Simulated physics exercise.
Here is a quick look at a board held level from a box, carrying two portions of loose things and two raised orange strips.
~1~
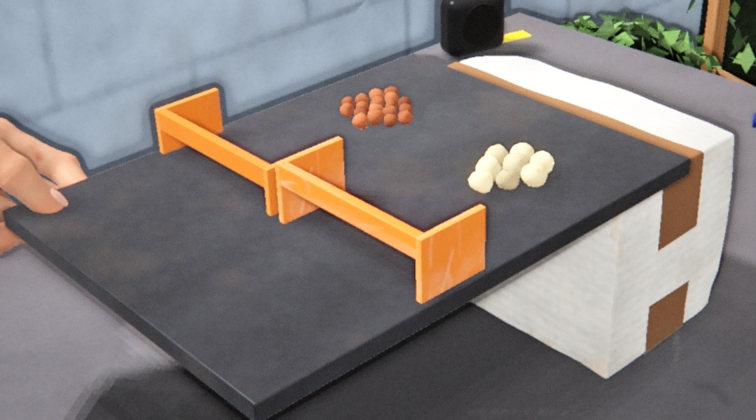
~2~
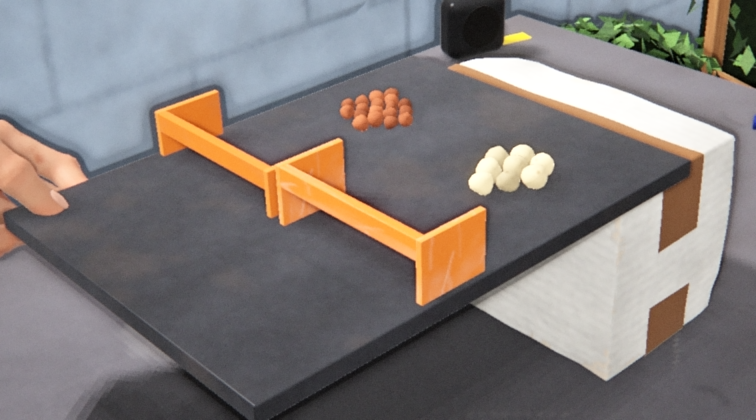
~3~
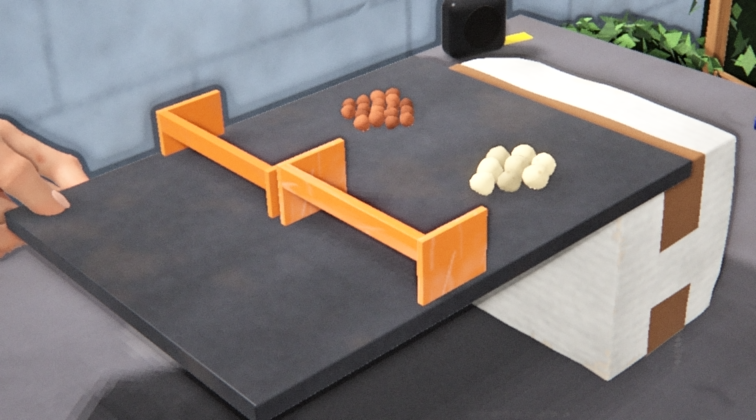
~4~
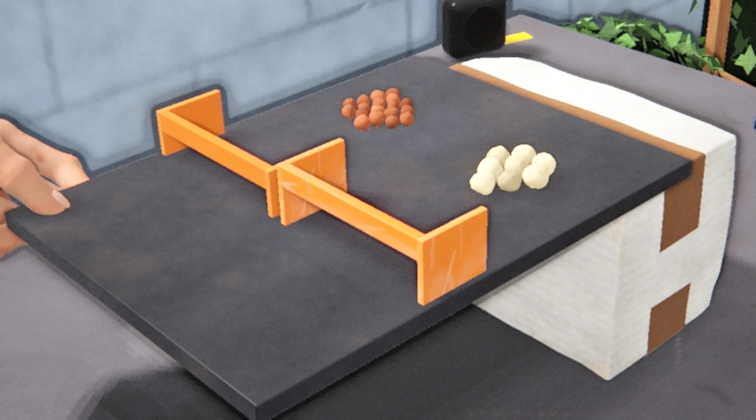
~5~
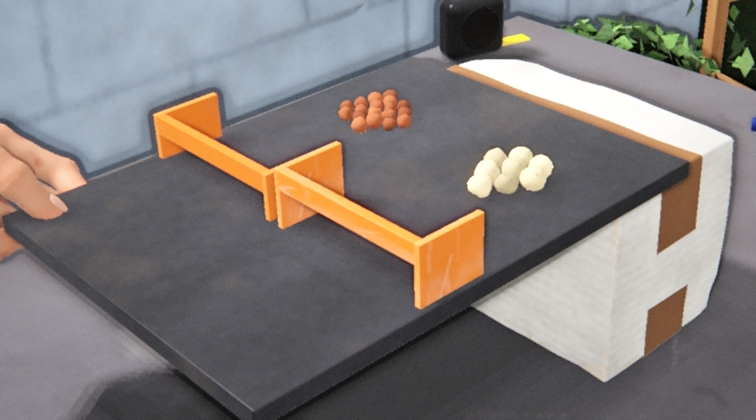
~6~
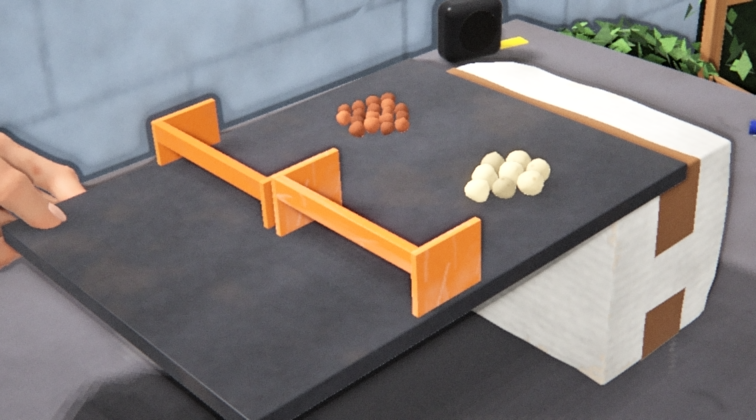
A hand holds a dark board with two small piles and lowers its end slightly.
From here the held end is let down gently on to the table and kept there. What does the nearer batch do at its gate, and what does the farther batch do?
I reckon the nearer batch clears it fine. I reckon the farther batch clears it fine.
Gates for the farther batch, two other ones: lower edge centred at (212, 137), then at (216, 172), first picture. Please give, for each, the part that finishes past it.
Around 100 per cent the first time, around 0 per cent the second.
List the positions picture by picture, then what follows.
The first frame shows held end of the board at (260, 395), level; box at (546, 198), nearly half as high as the board is long; nearer batch at (515, 166), a few macadamia nuts; farther batch at (376, 110), a few clay pellets; nearer gate at (348, 208), its slot higher than a piece; farther gate at (213, 146), its slot higher than a piece.
The second frame shows held end of the board at (260, 397), level; farther batch at (376, 112).
The third frame shows held end of the board at (261, 397), level; nearer batch at (517, 168).
The fourth frame shows held end of the board at (262, 397), level; farther batch at (378, 112).
The fifth frame shows held end of the board at (259, 402), level; nearer batch at (514, 170).
The sixth frame shows held end of the board at (257, 413), down by 2°; box at (542, 205); nearer batch at (512, 174), not moving; farther batch at (373, 118), not moving; nearer gate at (344, 222); farther gate at (209, 159).
Then, 0.40 s past the last view, board sloping at 10°; nearer batch where it was; farther batch where it was.
Then, 0.90 s past the last view, board sloping at 21°; nearer batch on its way down; farther batch on its way down.
Then, 1.45 s past the last view, board resting at 30°; nearer batch all past its gate; farther batch all past its gate.
Finally, board resting at 30°; nearer batch all past its gate; farther batch all past its gate.
